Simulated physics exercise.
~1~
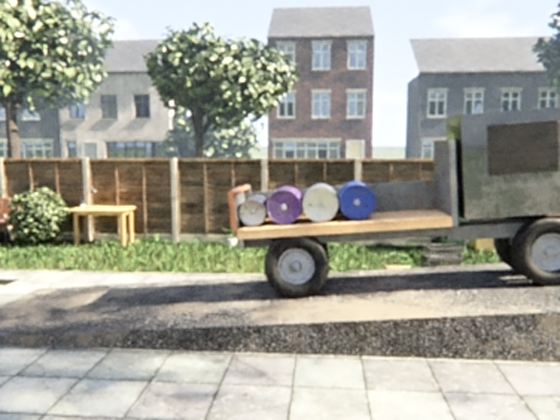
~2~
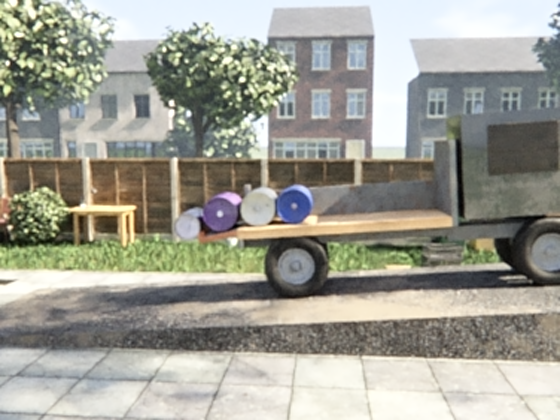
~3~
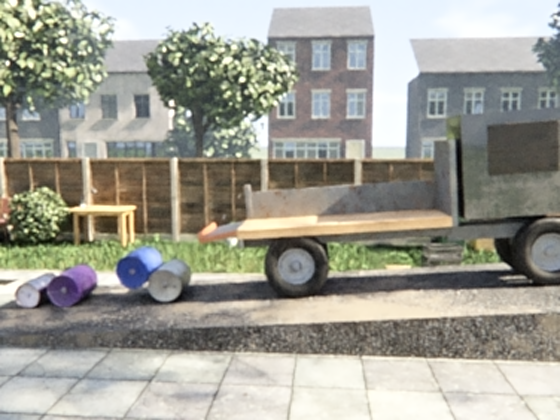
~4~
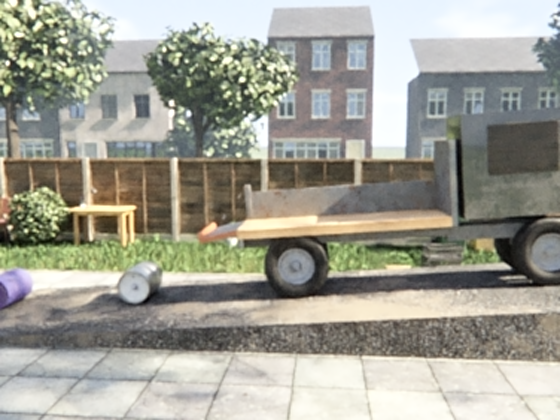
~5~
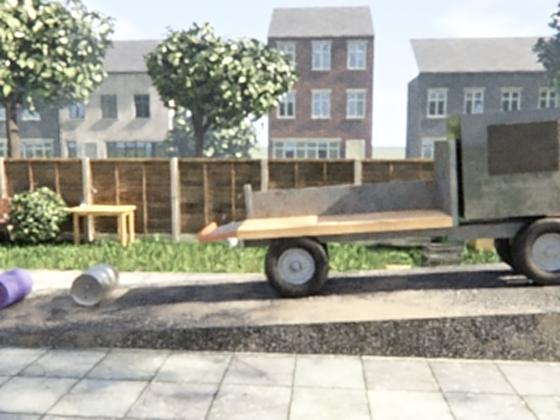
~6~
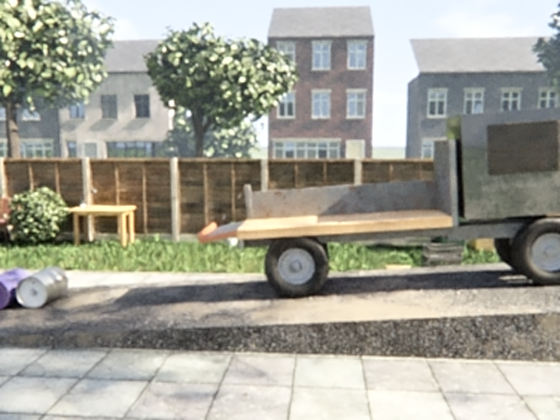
Four kegs, one purple and one blue, rolling left off a parked pick-up's lowered tailgate, dropping and ending on the ground.
